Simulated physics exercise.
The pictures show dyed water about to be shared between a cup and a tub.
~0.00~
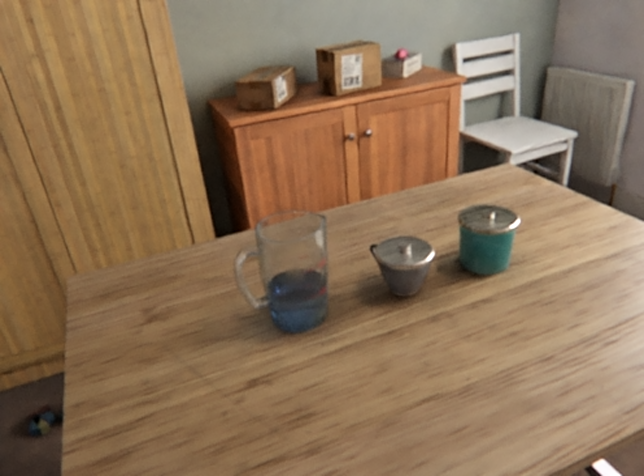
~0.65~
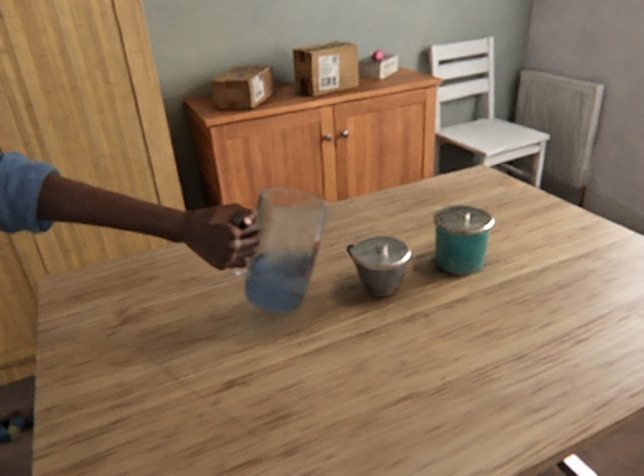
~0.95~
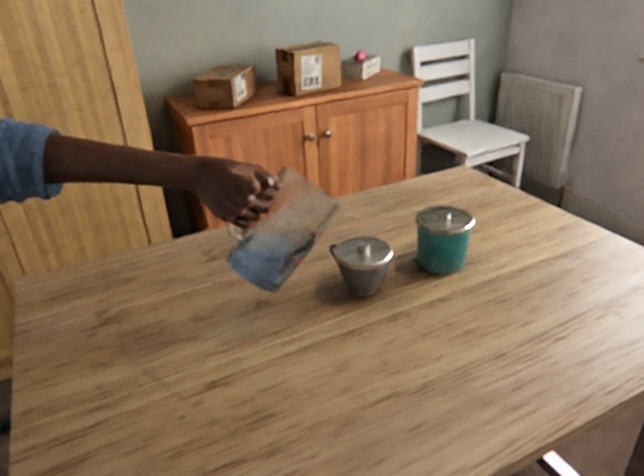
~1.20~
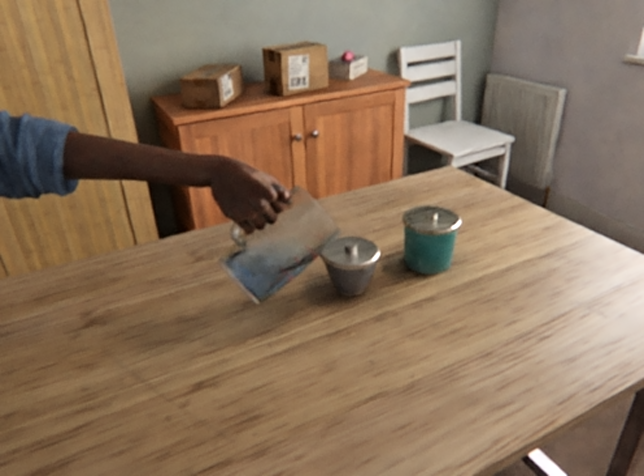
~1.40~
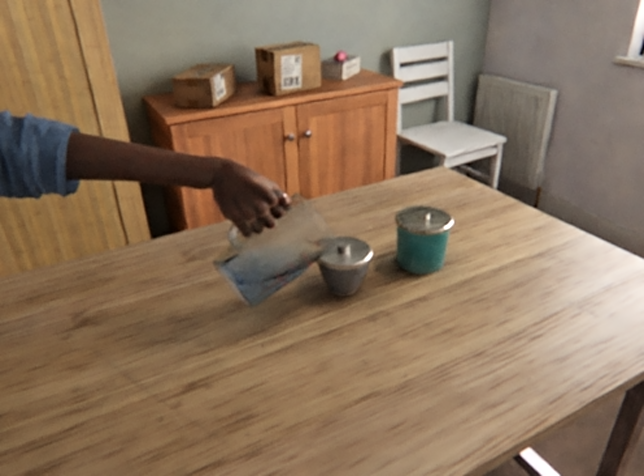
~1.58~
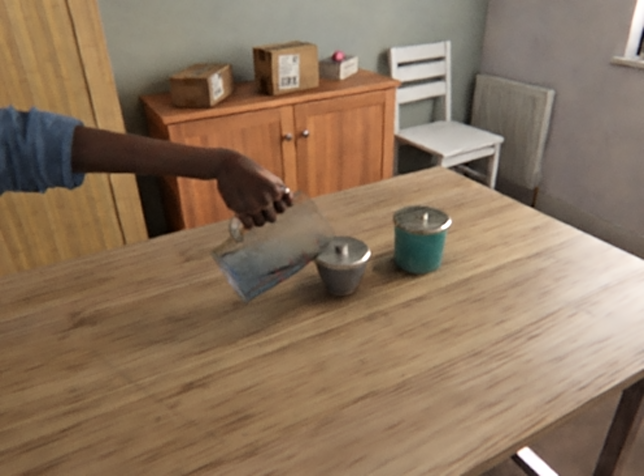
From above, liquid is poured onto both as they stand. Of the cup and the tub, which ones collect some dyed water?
As I see it, the cup ends up without any; the tub ends up without any.
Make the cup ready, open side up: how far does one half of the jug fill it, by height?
Somewhere near 75 in a hundred, I'd say.
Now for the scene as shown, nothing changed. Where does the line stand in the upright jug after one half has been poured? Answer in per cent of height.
Estimate: Around 15 per cent of the height.
After 2.3 s, it hits the lid of the cup and runs off.
After 3.2 s, it hits the lid of the tub and runs off.
After 4.6 s, the cup is empty, in a puddle; the tub is empty, in a puddle.
